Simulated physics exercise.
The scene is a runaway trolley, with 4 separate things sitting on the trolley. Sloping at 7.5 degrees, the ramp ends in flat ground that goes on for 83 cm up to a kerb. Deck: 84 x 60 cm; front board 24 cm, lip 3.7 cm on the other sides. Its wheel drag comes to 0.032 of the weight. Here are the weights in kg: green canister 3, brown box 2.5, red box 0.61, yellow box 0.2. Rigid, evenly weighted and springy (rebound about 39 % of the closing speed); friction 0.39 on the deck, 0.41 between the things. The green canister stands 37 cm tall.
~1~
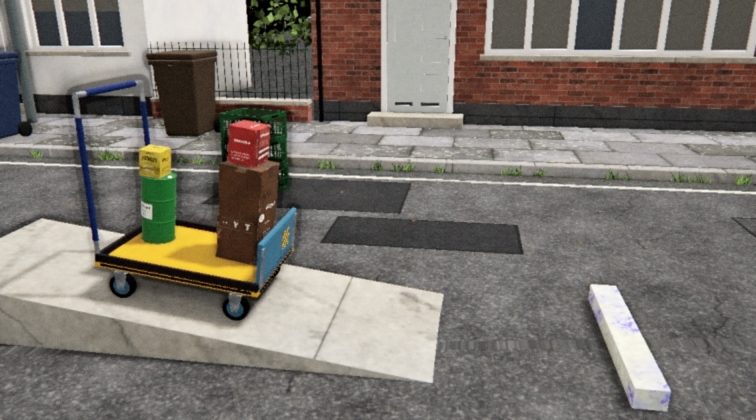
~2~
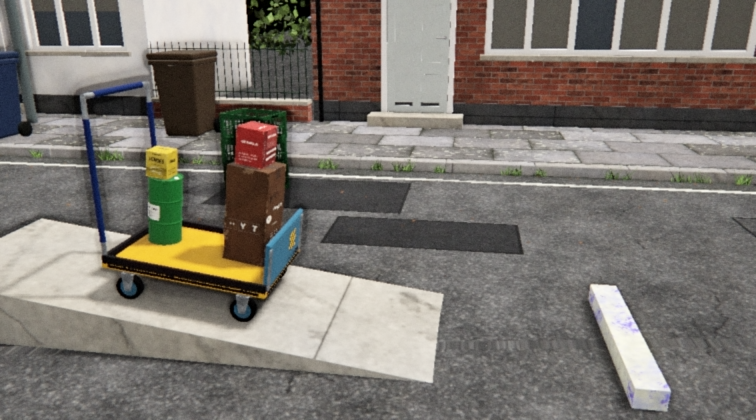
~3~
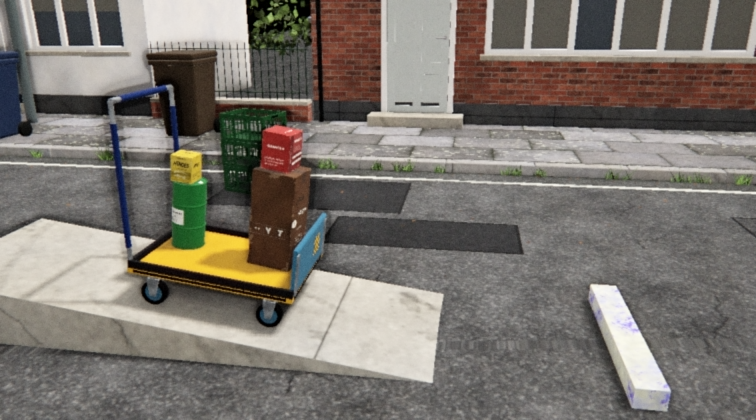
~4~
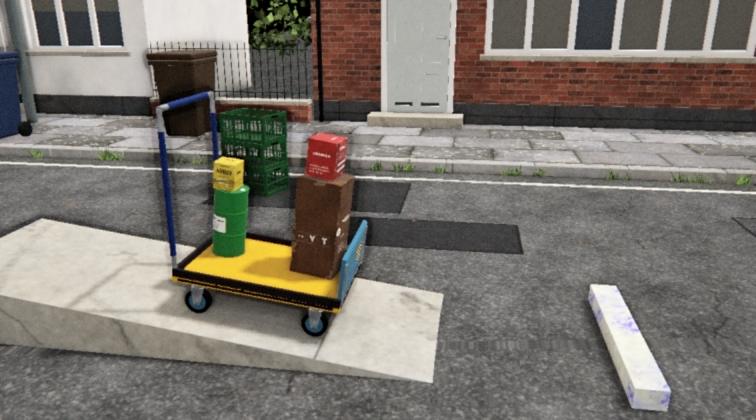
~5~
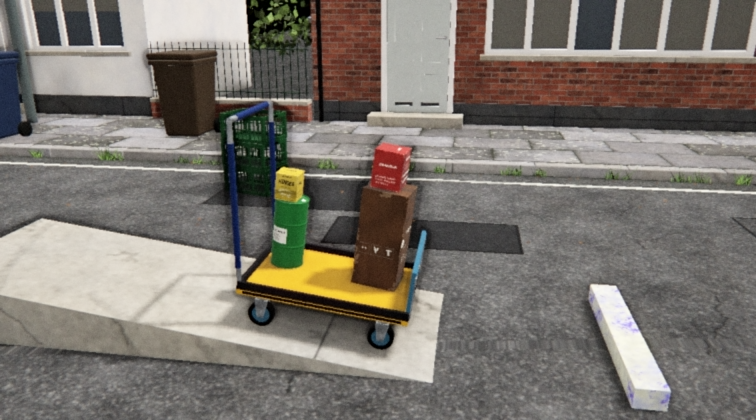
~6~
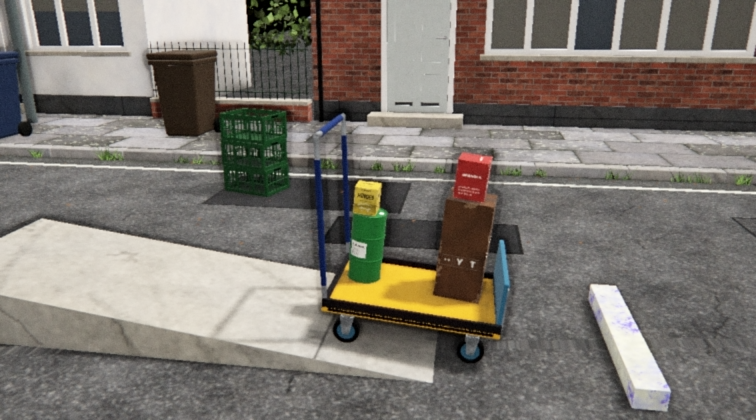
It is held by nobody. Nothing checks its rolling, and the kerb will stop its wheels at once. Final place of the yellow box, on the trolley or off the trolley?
Carried.
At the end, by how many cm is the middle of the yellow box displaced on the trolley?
Around 28 centimetres.
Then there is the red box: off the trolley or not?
Red box: Goes out of bounds.
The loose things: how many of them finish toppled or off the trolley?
Total: 1.
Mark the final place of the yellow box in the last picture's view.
It winds up close to (540, 217).
Then, 0.50 s after the last picture, trolley at the kerb; yellow box slid 11 cm near (504, 215); red box slid 11 cm; green canister slid 11 cm.
Then, 0.90 s after the last picture, trolley at the kerb; red box now off the trolley; yellow box slid 28 cm near (540, 217); green canister slid 25 cm.
By the end, off the trolley, red box; not toppled but over 10 cm from the start, green canister and yellow box; brown box in place, give or take 10 cm. Seen from the same camera at the end, yellow box near (540, 217).
